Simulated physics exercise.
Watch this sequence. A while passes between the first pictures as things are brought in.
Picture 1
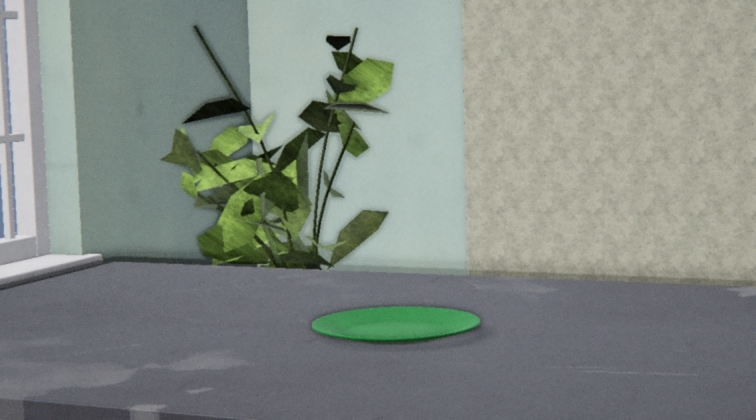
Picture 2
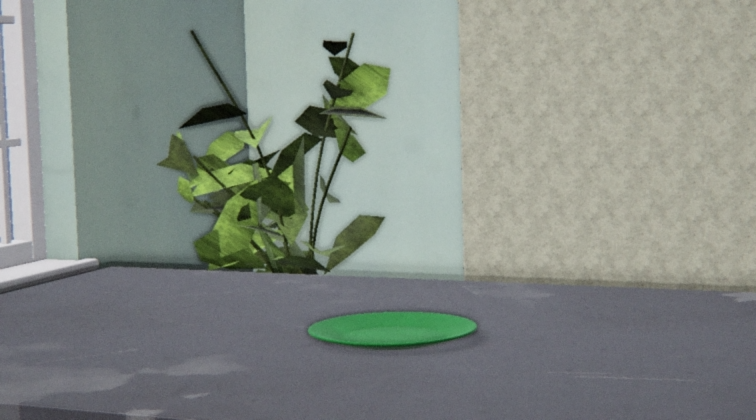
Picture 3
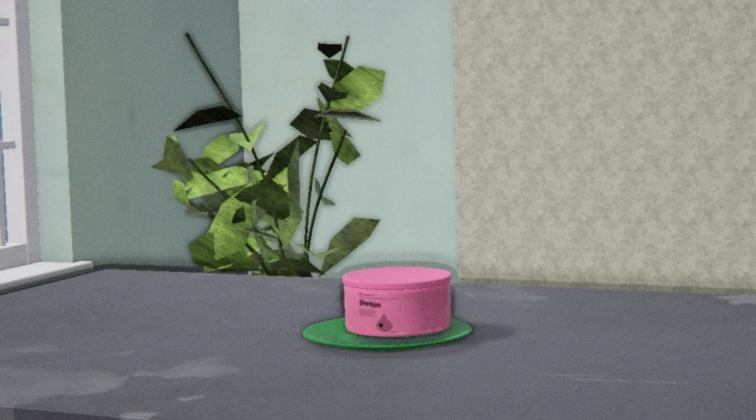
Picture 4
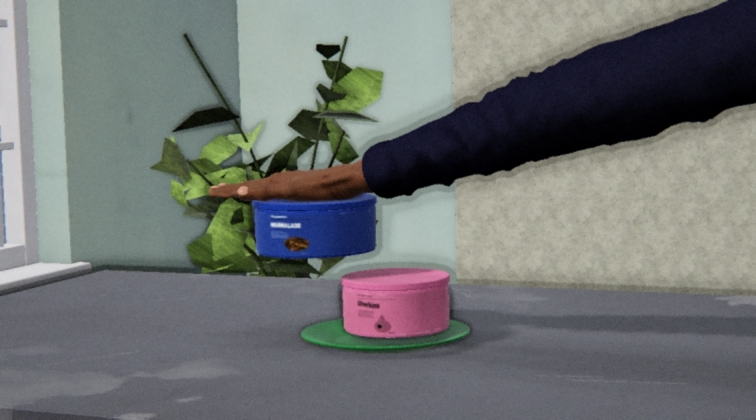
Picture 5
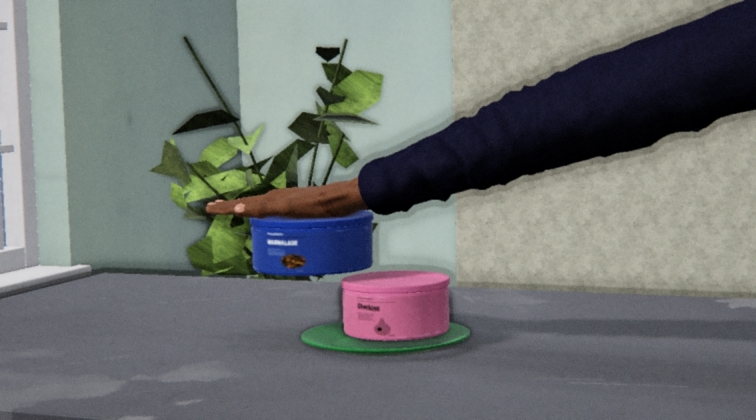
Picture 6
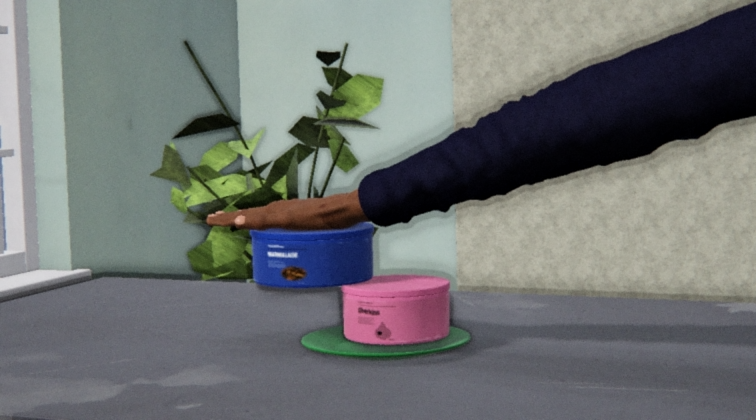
A green plate lies on a dark grey table, seen from just above the tabletop, with a leafy plant, pale blue-green walls, a beige patterned wall and a window edge at left behind it. A pink tub appears on the plate while the view shifts very slightly. A dark-sleeved arm then reaches in from the right, its hand over a blue tub, and lowers it a little beside the pink tub's upper left edge.
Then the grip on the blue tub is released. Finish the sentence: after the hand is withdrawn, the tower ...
The tower topples over.
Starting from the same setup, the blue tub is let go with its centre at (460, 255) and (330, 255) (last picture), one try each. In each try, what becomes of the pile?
In the first case the pile collapses, while in the second it collapses.
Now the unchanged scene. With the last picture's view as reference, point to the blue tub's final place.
Roughly at pixel (305, 285).
Then, 0.20 s later than the last frame, blue tub tilted by 25° near (307, 271).
Then, 0.50 s later than the last frame, blue tub now fallen.
Then, 1.50 s later than the last frame, nothing new.
Then, 2.50 s later than the last frame, blue tub resting near (306, 284).
When it is over, fallen, blue tub; the other 2 as before. End places, in pixels of the last picture, blue tub near (305, 284). The pile comes apart.
